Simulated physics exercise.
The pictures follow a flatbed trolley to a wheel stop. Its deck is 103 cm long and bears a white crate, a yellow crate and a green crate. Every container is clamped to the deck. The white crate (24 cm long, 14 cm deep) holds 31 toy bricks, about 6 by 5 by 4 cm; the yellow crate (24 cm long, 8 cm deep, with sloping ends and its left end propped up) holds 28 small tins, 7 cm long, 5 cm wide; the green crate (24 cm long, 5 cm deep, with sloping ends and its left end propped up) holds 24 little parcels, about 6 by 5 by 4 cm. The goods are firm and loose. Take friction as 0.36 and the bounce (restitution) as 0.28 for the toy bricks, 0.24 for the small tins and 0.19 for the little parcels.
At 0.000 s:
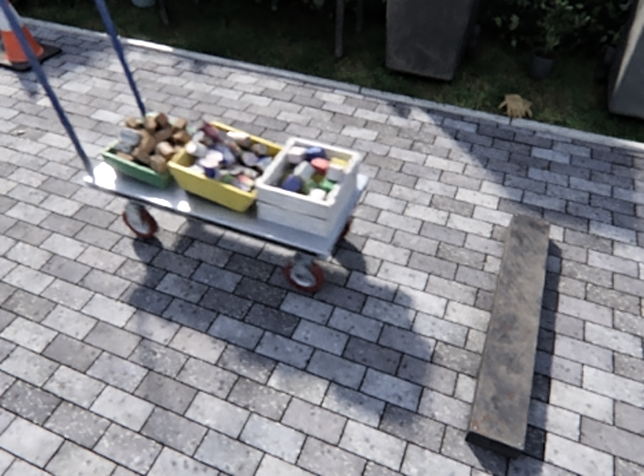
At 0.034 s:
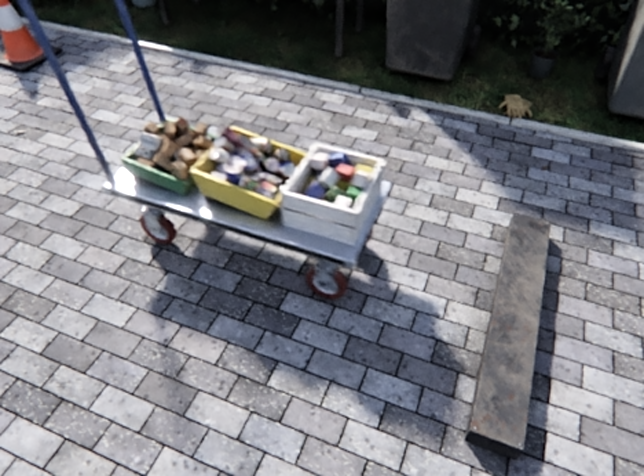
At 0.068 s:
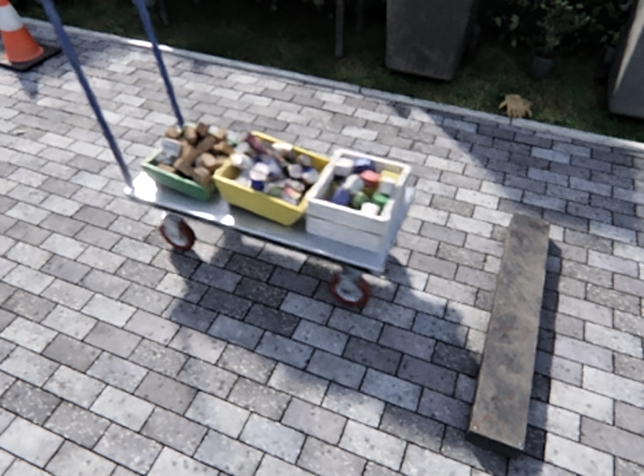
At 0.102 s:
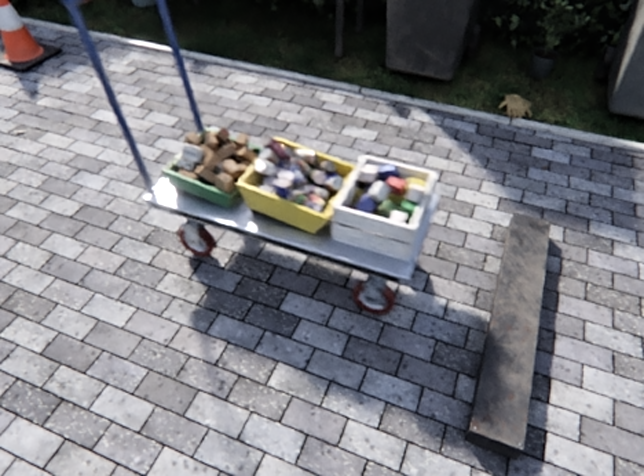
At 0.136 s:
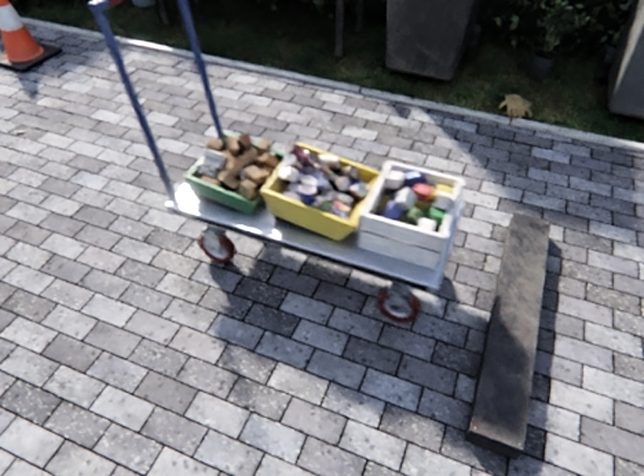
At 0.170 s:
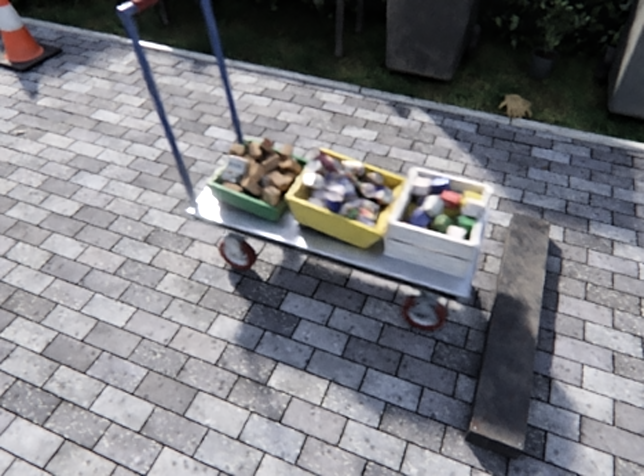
A flatbed trolley with blue uprights and red wheels rolls over sunlit grey block paving, seen from above at an angle by a camera that stays still. On its deck, from left to right, sit green, yellow and white crates of small loose goods, with a dark wheel stop at right and an orange cone at upper left. The trolley moves steadily rightward and slightly downward, closing much of the gap to the stop.
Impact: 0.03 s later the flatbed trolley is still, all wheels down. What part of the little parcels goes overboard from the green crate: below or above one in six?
Out of the green crate go over a sixth of the little parcels.
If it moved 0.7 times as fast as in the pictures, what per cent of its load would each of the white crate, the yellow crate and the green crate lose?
In that case white crate 0, yellow crate 10, green crate 20 per cent.
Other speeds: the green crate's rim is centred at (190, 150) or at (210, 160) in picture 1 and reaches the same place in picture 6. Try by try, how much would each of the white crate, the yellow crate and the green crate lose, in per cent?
White crate 0 then 0, yellow crate 10 then 0, green crate 20 then 20 per cent.
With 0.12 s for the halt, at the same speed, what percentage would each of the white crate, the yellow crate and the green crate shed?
Then white crate 0, yellow crate 20, green crate 20 per cent.
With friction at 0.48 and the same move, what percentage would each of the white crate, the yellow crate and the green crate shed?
Then white crate 10, yellow crate 10, green crate 40 per cent.
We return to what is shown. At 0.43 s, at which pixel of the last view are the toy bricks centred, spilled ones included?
Near (495, 232).
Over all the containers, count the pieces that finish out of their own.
About 16.
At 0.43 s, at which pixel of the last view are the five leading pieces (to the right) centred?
Near (525, 231).
After 0.21 s, contact.
After 0.31 s, white crate 31 in, 0 out, yellow crate 28 in, 0 out and green crate 21 in, 3 out.
After 0.43 s, white crate 30 in, 1 out, yellow crate 21 in, 7 out and green crate 20 in, 4 out.
After 0.66 s, white crate 29 in, 2 out, yellow crate 20 in, 8 out and green crate 18 in, 6 out.
Final count (at 1.16 s), white crate 29 in, 2 out, yellow crate 20 in, 8 out and green crate 18 in, 6 out. Asked share, 6 of 24, 25 per cent.
